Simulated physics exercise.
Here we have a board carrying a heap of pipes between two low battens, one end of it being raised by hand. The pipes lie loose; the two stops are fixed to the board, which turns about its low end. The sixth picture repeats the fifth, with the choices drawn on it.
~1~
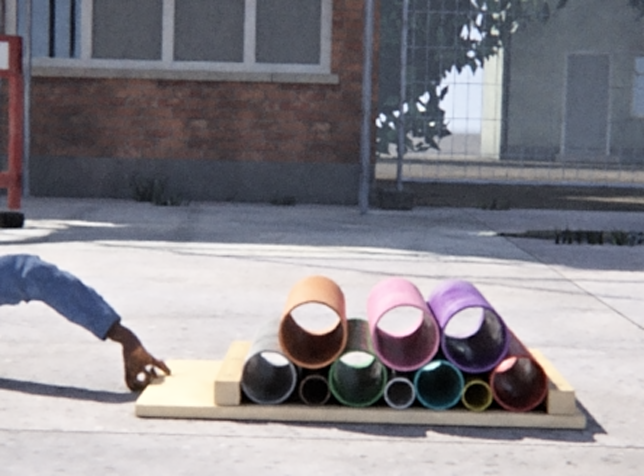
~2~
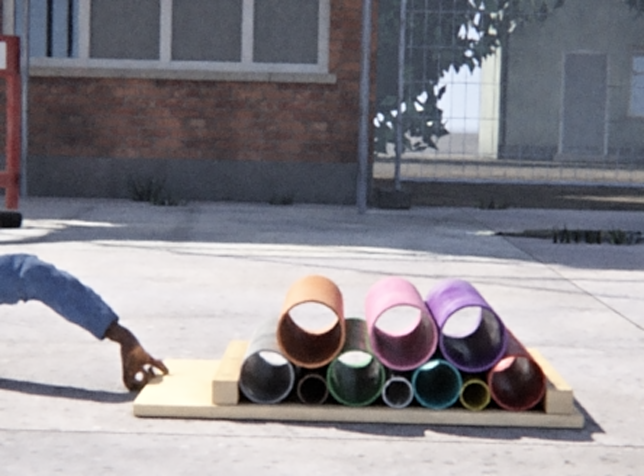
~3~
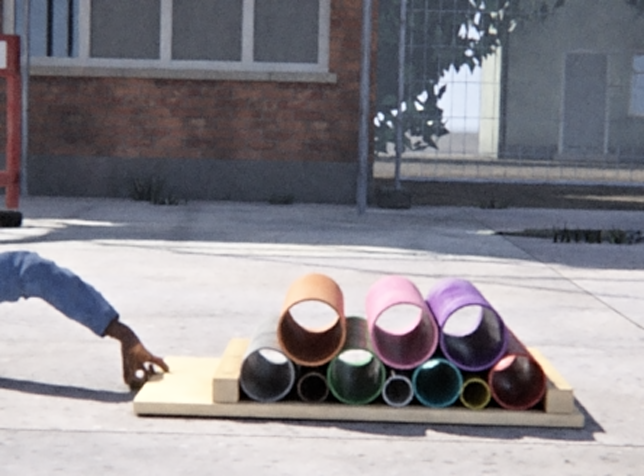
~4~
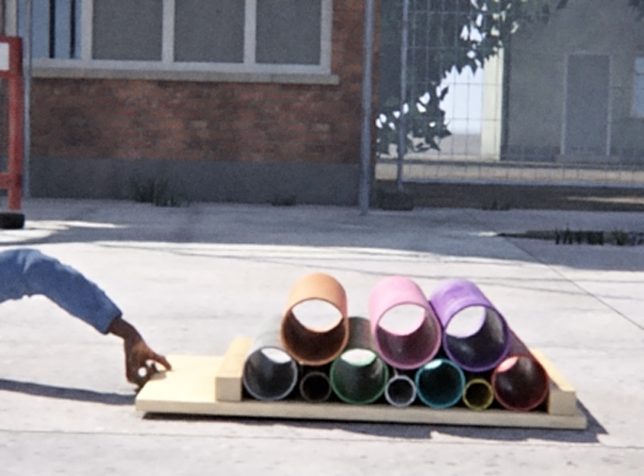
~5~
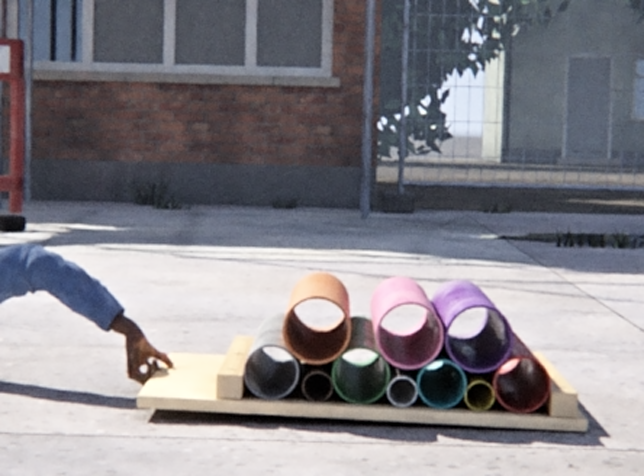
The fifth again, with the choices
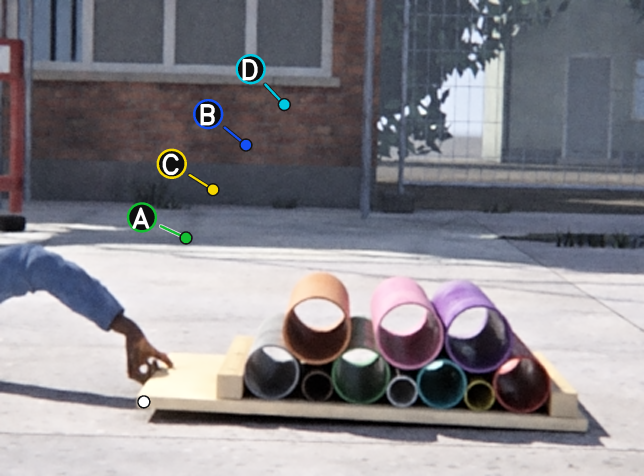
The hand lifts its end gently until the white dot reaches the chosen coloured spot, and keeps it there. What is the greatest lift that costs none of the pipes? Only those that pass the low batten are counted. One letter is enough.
It can be raised to B.
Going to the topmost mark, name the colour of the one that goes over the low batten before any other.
First is the purple one.
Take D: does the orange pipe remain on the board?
No.
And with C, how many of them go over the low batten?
It comes to none.
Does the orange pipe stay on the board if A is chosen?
The orange pipe: Yes.
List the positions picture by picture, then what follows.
Purple pipe (475, 338); pink pipe (405, 337); orange pipe (313, 334), in the first frame.
Orange pipe (311, 334); board (356, 379), in the second frame.
Board (357, 378); grey pipe (267, 375); brown pipe (313, 388); purple pipe (474, 337), in the third frame.
Board (360, 378); grey pipe (269, 373); brown pipe (316, 387), in the fourth frame.
Board (361, 377); grey pipe (271, 372); brown pipe (318, 386), in the fifth frame.
On the marked copy, A at (186, 238); B at (246, 145); C at (213, 190); D at (284, 104); the white dot at (144, 402).
Taking B. A third of the way, board at 20°.
Two thirds of the way, board at 38°.
When it is over, board at 38°, none over the low batten.
As for the rest, A none over the low batten; C none over the low batten; D three over the low batten (purple, pink, orange).
